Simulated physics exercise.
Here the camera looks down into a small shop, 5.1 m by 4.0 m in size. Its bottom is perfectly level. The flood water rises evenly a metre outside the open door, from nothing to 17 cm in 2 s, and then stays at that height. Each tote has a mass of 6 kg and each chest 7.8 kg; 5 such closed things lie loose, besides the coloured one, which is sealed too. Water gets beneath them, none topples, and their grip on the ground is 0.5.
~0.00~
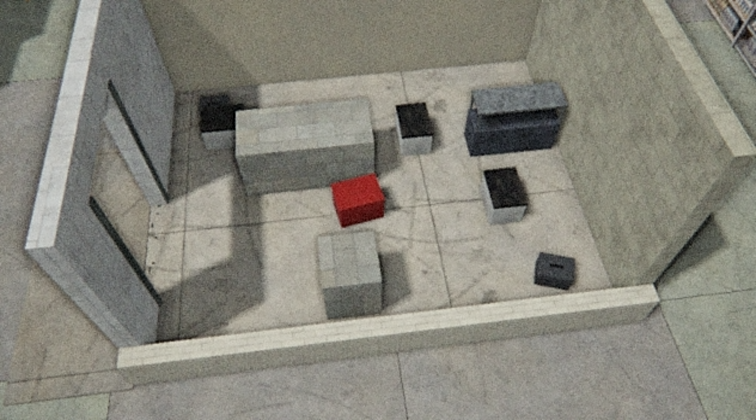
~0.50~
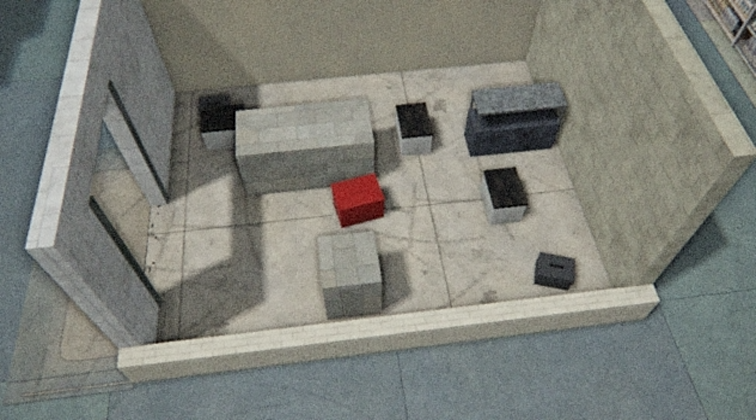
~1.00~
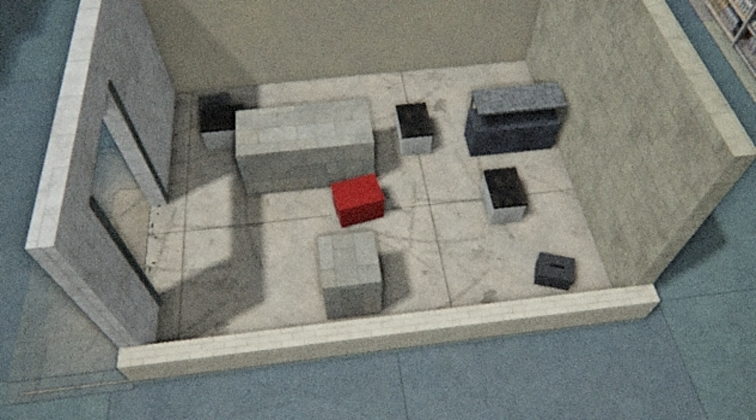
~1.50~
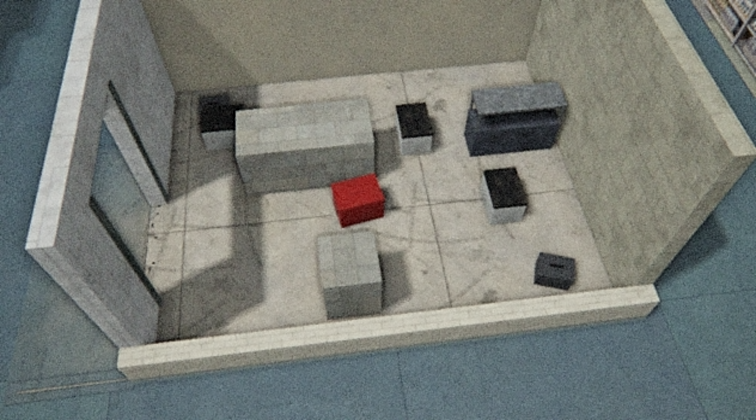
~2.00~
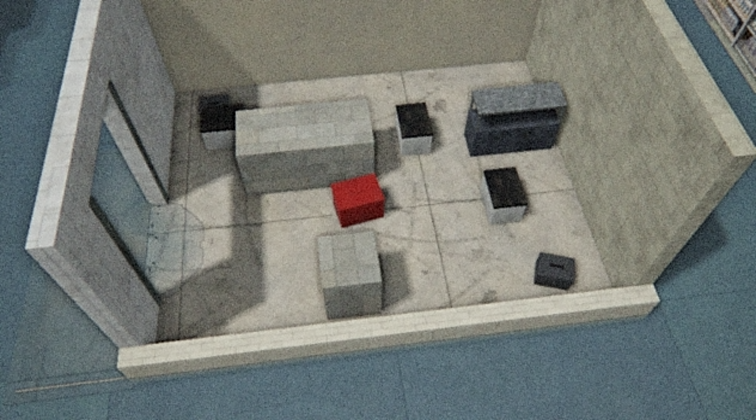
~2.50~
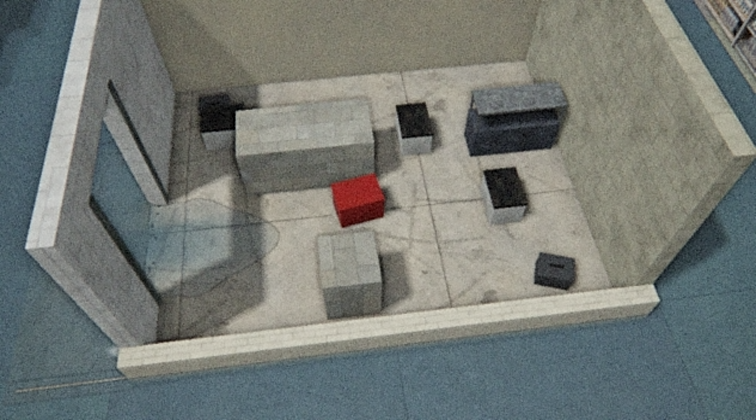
Water spreads over the ground outside a small walled shop, turning the grey floor there blue. It then creeps in through the open doorway at left, first as a thin patch, then as a rounded sheet across the pale floor. The red chest and the other blocks and boxes stay still.
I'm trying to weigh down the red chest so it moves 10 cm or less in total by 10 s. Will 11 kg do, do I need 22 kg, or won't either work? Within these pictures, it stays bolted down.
Neither will work.
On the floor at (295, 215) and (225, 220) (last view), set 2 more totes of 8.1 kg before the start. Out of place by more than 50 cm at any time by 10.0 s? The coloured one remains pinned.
The first is not as far, the second further.
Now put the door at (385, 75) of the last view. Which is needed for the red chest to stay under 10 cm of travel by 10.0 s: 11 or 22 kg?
The light one suffices.
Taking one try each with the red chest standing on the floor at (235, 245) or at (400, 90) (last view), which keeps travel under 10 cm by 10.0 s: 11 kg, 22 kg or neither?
Well, first neither mass is sufficient, and next the light mass is sufficient.
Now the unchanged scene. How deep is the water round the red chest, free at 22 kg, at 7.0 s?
Depth: Approx. 7 cm.
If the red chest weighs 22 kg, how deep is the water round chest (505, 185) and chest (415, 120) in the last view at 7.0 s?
Depths: Near 2 cm, then near 2 cm.
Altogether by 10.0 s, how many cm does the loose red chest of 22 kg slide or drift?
Total distance: Near 60 cm.
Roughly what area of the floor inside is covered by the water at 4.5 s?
Some 9.0 m2 of it.
After 3.5 s the red chest would be 3 cm from its start with 11 kg and 0 cm from its start with 22 kg; 4 cm of water round it then.
After 4.5 s the red chest would be 67 cm from its start with 11 kg and 12 cm from its start with 22 kg; 6 cm of water round it then.
After 7.0 s the red chest would be 185 cm from its start with 11 kg and 26 cm from its start with 22 kg; 7 cm of water round it then.
After 10.0 s the red chest would be 208 cm from its start with 11 kg and 65 cm from its start with 22 kg; 7 cm of water round it then.
